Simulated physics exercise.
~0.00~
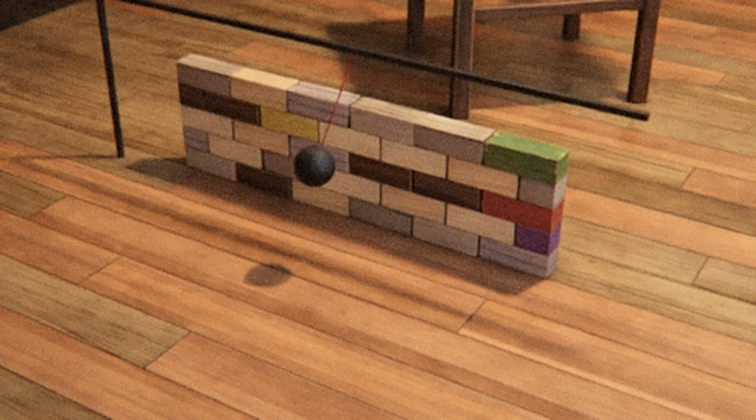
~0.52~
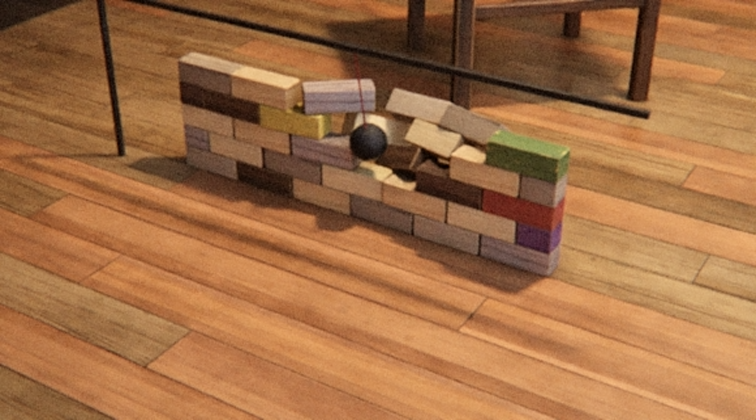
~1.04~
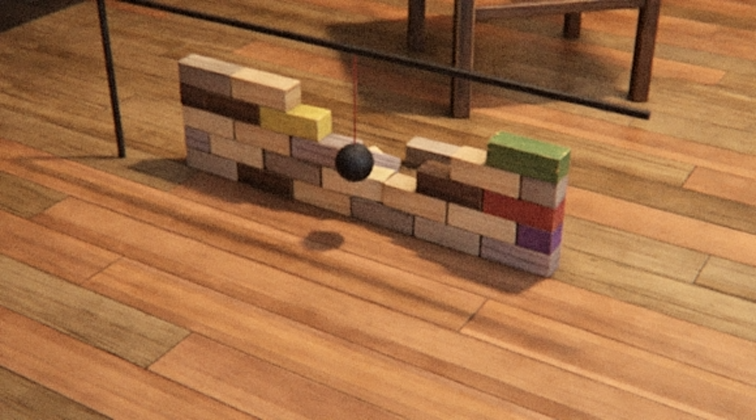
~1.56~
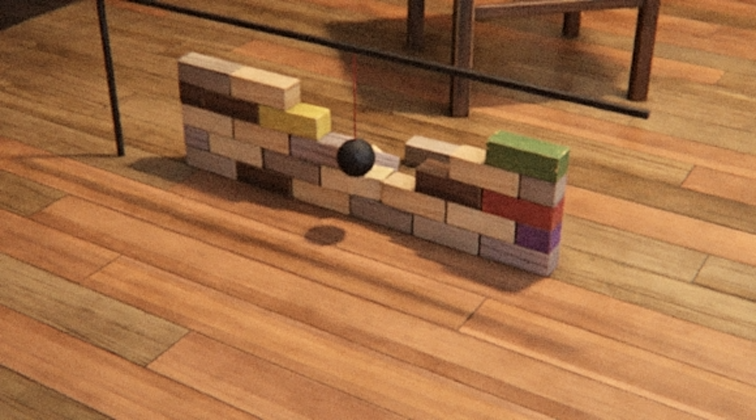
A dark ball hanging on a thin line swung into a low wall of wooden blocks on a wood floor, knocking several out of the top middle, then hung in front of the gap while the green, red, yellow and purple blocks stayed in place.
